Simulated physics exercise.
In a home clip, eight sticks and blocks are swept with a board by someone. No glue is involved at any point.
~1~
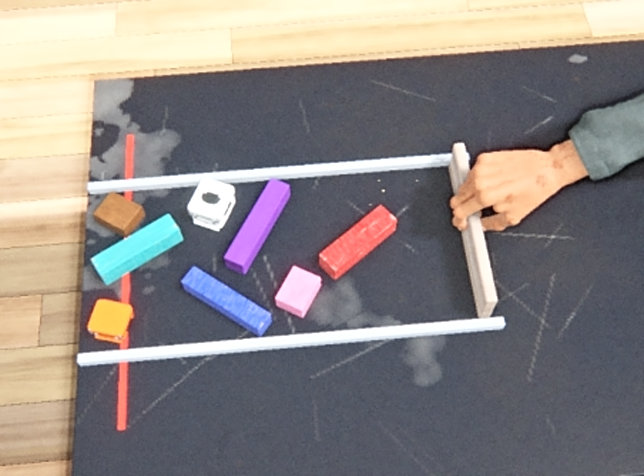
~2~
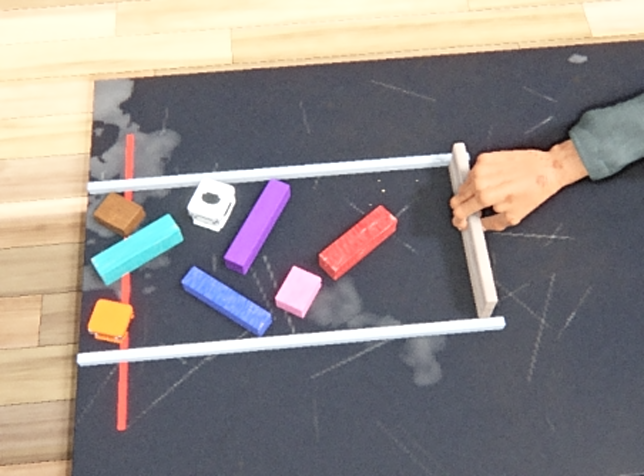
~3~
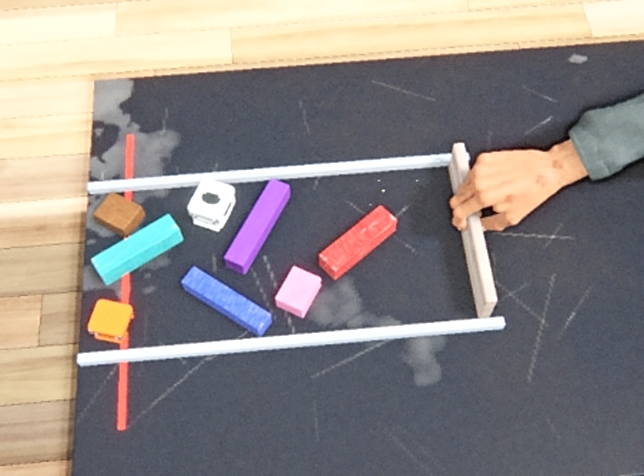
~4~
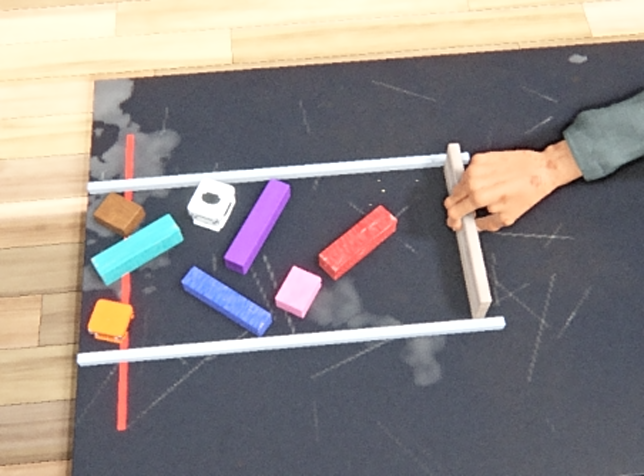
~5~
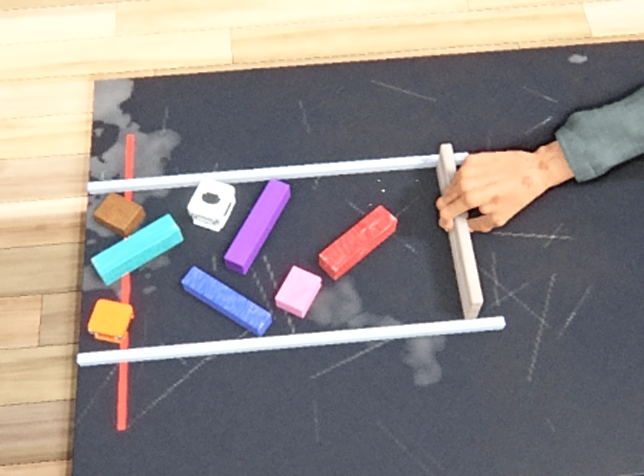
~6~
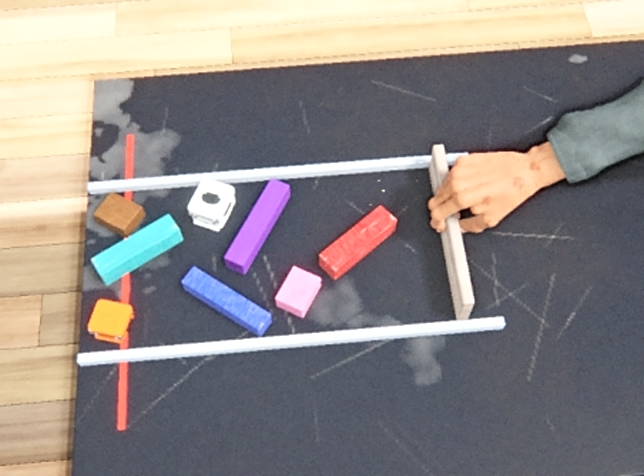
To begin with, a hand holds a board still at the right end of two pale rails, with eight colourful sticks and blocks lying between them and a red strip at the left. Then the hand slides the board slightly left, while the pieces stay where they are, untouched.
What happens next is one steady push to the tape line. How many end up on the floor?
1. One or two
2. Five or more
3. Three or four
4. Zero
Answer: 2.
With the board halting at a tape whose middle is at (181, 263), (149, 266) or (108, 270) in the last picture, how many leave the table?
First 1, then 3, then 6.
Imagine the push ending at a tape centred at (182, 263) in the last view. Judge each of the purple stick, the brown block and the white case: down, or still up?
OK, so the purple stick stays where it is, the brown block comes off, and the white case? It stays where it is.
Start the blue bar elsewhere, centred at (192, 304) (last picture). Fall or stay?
From there it tumbles off.
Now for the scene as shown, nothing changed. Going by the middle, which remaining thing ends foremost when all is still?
That's the purple stick.
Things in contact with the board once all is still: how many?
So the total is 2.
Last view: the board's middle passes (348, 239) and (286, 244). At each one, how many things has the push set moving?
Answer - first 2, then 4.
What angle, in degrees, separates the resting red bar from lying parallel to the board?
I'd say it's about 0° out of line.
A little later, none off yet; orange case at rest near (113, 322); brown block at rest near (119, 215); turquoise bar at rest near (138, 250).
When it is over, the number that fall off is five or more; down, blue bar, white case, turquoise bar, brown block and orange case.
